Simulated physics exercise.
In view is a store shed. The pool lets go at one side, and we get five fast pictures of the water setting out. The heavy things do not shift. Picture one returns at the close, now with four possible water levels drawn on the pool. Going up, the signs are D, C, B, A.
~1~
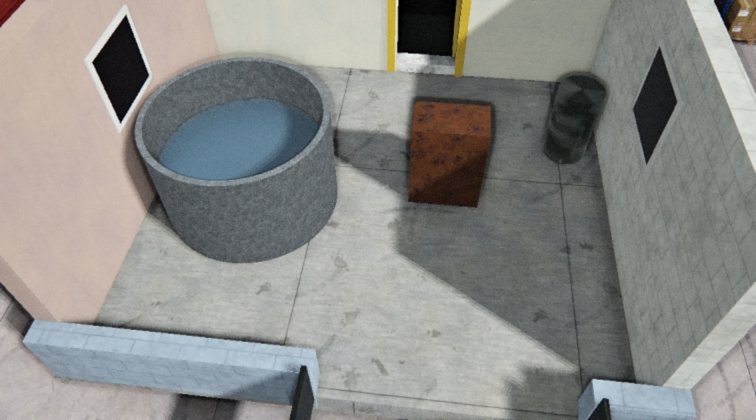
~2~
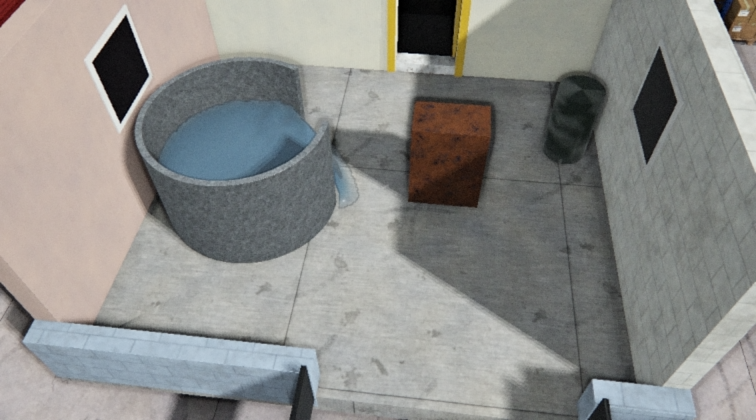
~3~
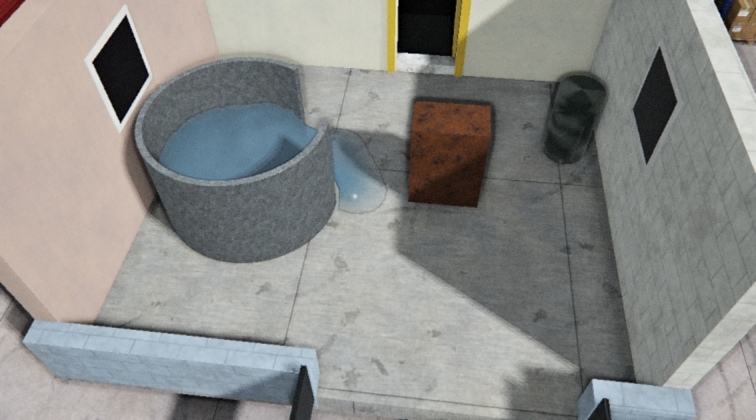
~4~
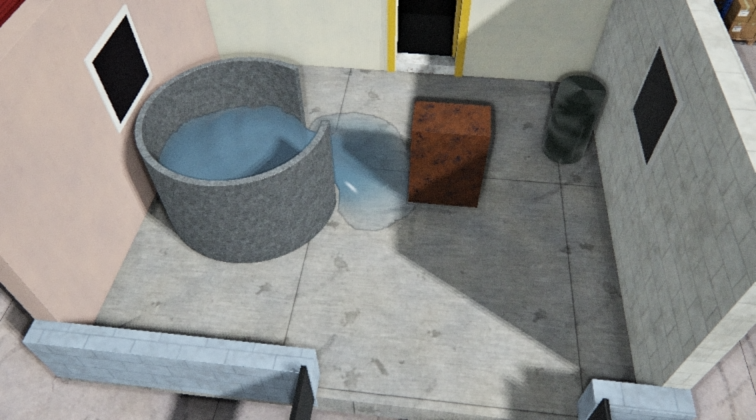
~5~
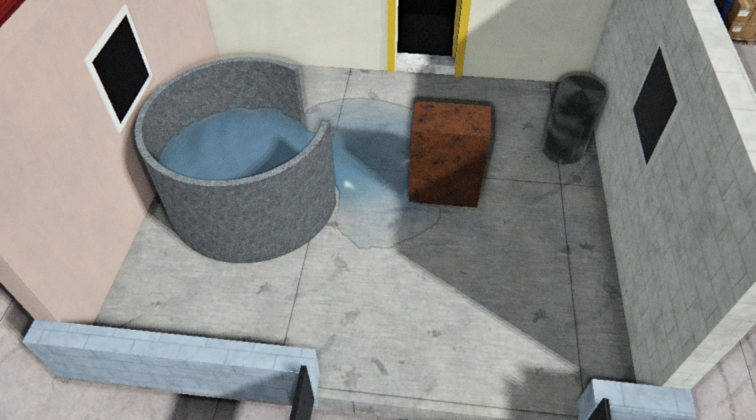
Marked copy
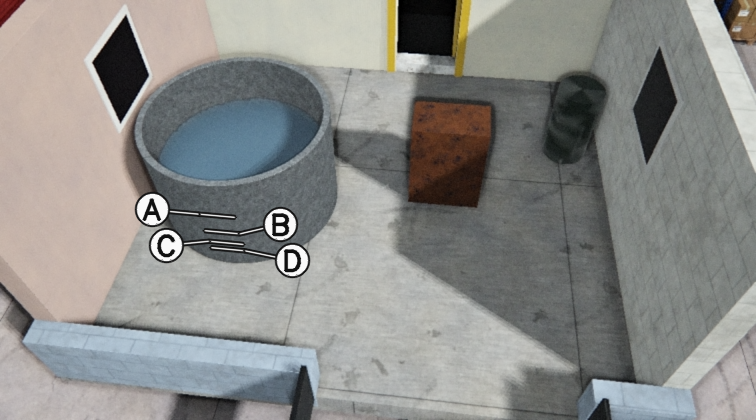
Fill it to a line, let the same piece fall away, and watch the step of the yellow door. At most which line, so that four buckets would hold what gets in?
B will do.
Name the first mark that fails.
That is mark A.
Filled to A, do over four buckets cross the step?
Yes, it does.
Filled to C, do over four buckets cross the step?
No, that is safe.
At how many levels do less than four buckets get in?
Three of them.
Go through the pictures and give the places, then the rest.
Water in the pool at rest, its middle at (244, 152); foot of the yellow doorway at (425, 73); open gate at (452, 361), in the first picture.
Front seen at (341, 202), 1 % of the ground wet, in the second picture.
Front seen at (376, 198), 4 % of the ground wet, in the third picture.
Front seen at (384, 124), 8 % of the ground wet, in the fourth picture.
Front seen at (383, 106), 13 % of the ground wet, in the fifth picture.
On the marked copy, A at (216, 215); B at (222, 232); C at (226, 242); D at (228, 249); from the bottom up D, C, B, A.
With A, about 10 bucketfuls get in.
With B, a bucket or two gets in.
With C, nothing gets over.
With D, nothing gets over.
